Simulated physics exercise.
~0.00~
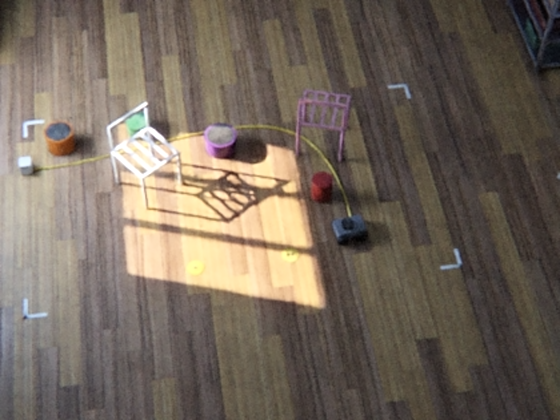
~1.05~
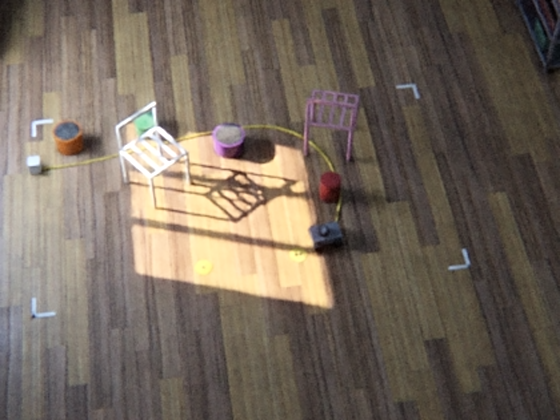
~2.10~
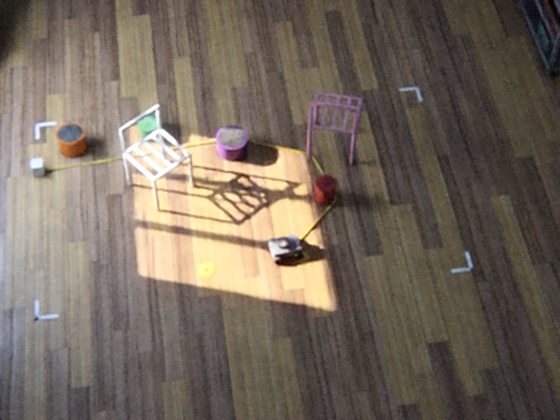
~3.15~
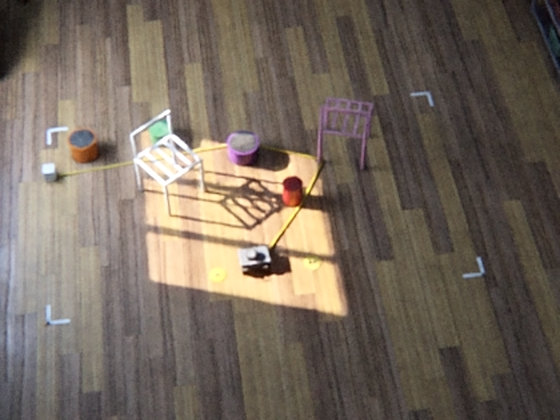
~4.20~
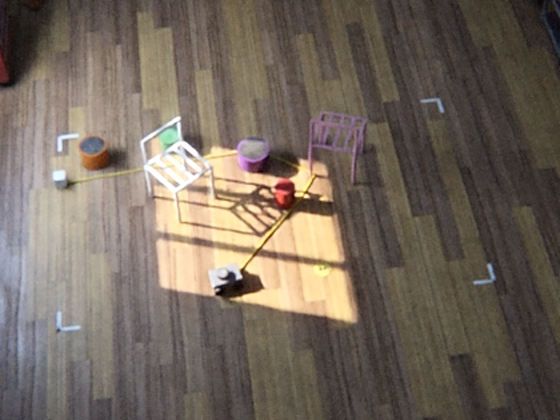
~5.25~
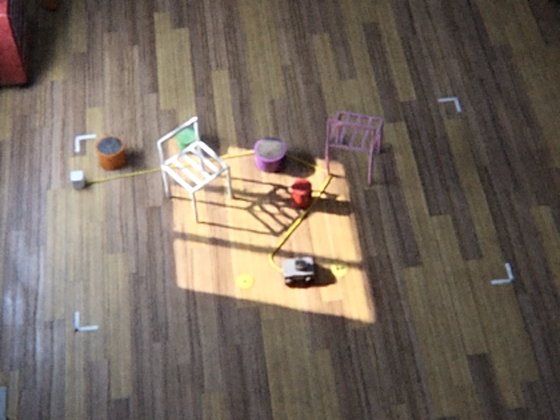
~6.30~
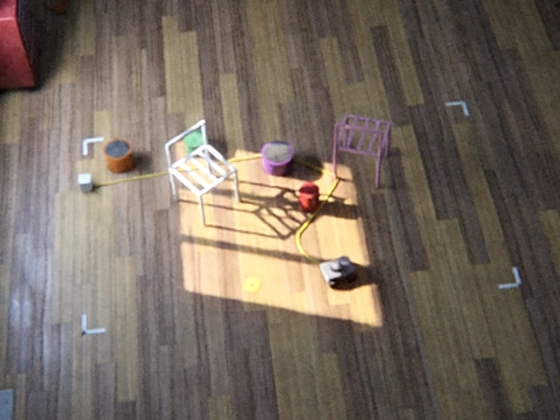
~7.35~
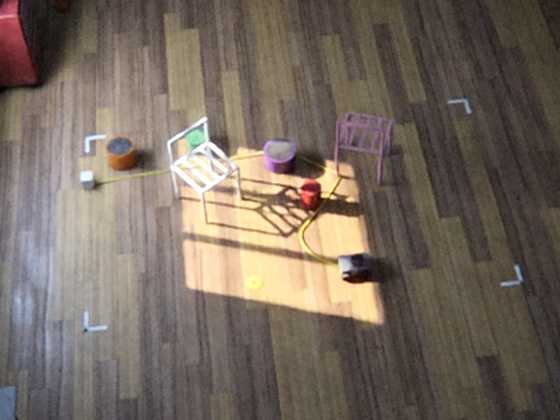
A white chair stands in a sunlit patch on a wooden workshop floor, seen from above, with a green tub behind it, an orange pot to its left, and a purple pot, pink chair and red tub to its right. A yellow lead runs past them from a small pale block at the left to a dark cart. The cart drives left across the patch, and the lead tightens, dragging the red tub left and then shifting the pink chair slightly. The cart then turns back right, the lead slackens into a curve, and it stops near the patch's right edge, everything still upright.
